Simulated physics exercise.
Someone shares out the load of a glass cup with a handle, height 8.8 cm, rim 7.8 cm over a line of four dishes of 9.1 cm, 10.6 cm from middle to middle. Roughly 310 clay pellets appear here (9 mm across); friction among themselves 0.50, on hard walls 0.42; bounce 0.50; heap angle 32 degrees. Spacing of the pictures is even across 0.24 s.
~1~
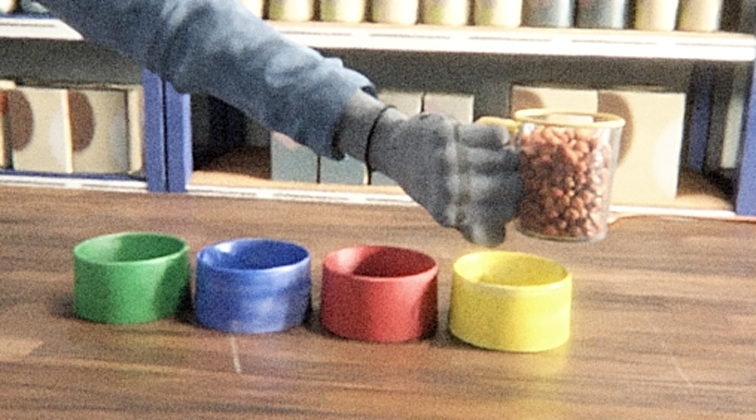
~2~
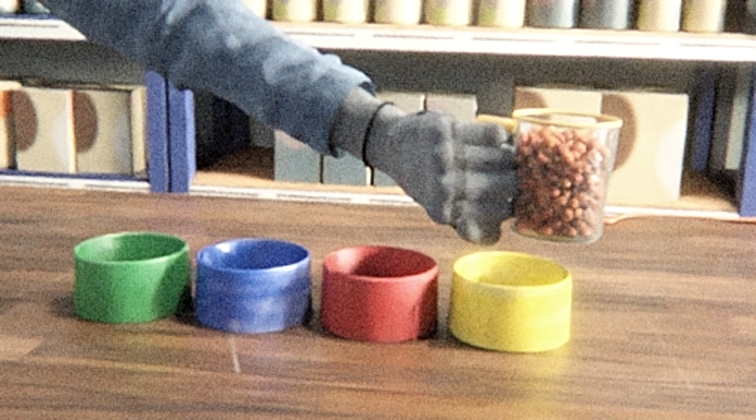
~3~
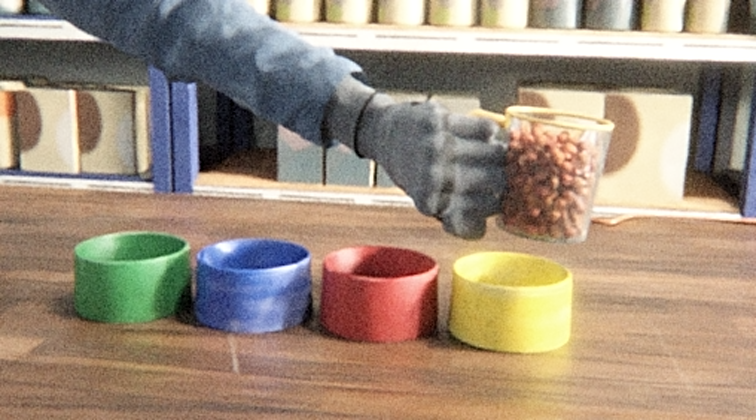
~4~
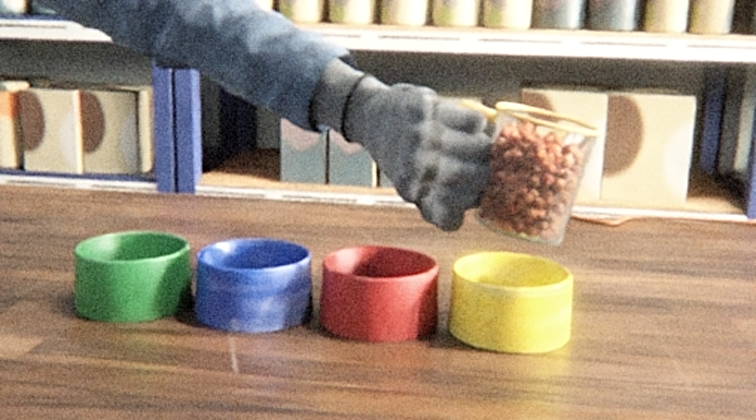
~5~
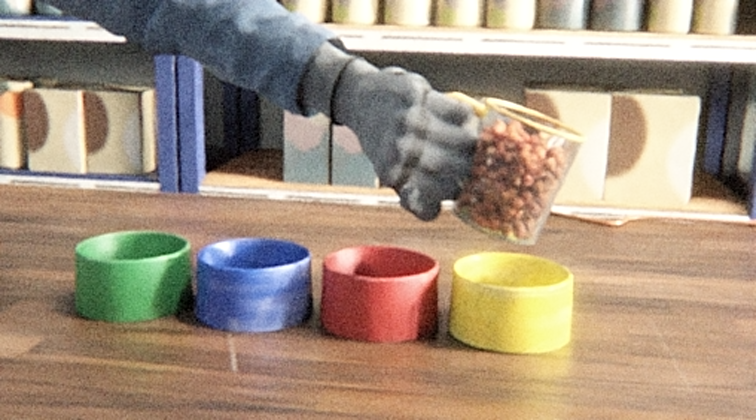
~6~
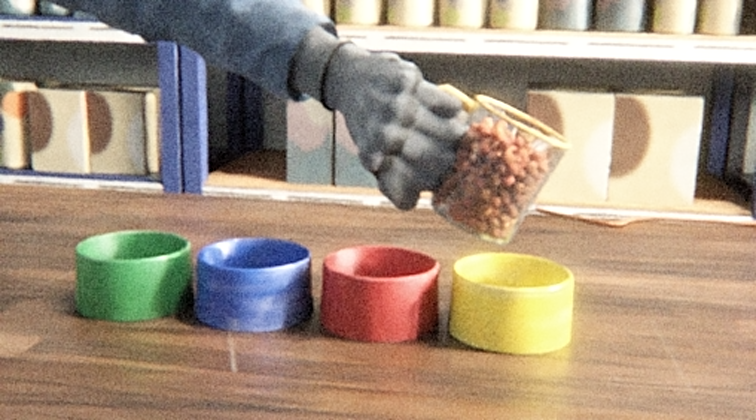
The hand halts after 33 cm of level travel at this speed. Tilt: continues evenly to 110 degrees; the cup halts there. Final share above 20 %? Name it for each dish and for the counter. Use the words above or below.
Red dish - below; blue dish - above; green dish - below; yellow dish - below; counter - below.
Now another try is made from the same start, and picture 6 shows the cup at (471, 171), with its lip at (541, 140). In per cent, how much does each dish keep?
Per cent kept: Red 0; blue 90; green 0; yellow 0.
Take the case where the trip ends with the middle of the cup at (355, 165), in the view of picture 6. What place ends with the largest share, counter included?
That'd be red, it takes the most.
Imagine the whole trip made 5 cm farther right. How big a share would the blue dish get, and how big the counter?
After the change, blue takes 50 while the counter takes 10.
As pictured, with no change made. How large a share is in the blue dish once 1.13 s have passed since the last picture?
Near 55 per cent so far.
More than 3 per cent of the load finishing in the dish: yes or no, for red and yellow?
So red is a pass and yellow is a miss.
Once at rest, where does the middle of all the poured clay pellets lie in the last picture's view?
Once everything settles, the centre is around (252, 289).
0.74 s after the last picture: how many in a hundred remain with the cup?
Close to 65 in a hundred.
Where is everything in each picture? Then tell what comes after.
The first picture shows cup at (564, 175), tilt 0 degrees, lip at (620, 121), moved 0.0 cm; middle of the pieces at (558, 185); yellow dish at (511, 270); red dish at (380, 262); blue dish at (254, 255); green dish at (132, 248).
The second picture shows cup at (560, 175), tilt 1 degrees, lip at (618, 122), moved 0.3 cm; middle of the pieces at (555, 185).
The third picture shows cup at (549, 175), tilt 5 degrees, lip at (611, 126), moved 1.1 cm; middle of the pieces at (543, 184).
The fourth picture shows cup at (532, 174), tilt 12 degrees, lip at (598, 131), moved 2.5 cm; middle of the pieces at (525, 183).
The fifth picture shows cup at (514, 173), tilt 18 degrees, lip at (584, 138), moved 3.9 cm; middle of the pieces at (505, 181).
The sixth picture shows cup at (495, 172), tilt 25 degrees, lip at (568, 146), moved 5.3 cm; middle of the pieces at (486, 179); yellow dish at (512, 271); red dish at (381, 263); blue dish at (255, 254); green dish at (134, 246).
Then, 0.44 s after the last picture, tilt 87 degrees; cup holds 100 %.
Then, 0.74 s after the last picture, tilt 110 degrees; cup holds 65 %, red 10 %, blue 15 %.
Then, 1.13 s after the last picture, tilt 110 degrees; cup holds 25 %, red 10 %, blue 55 %.
In the end, red 10 %, blue 75 %, green 0 %, yellow 0 %, counter 10 %.
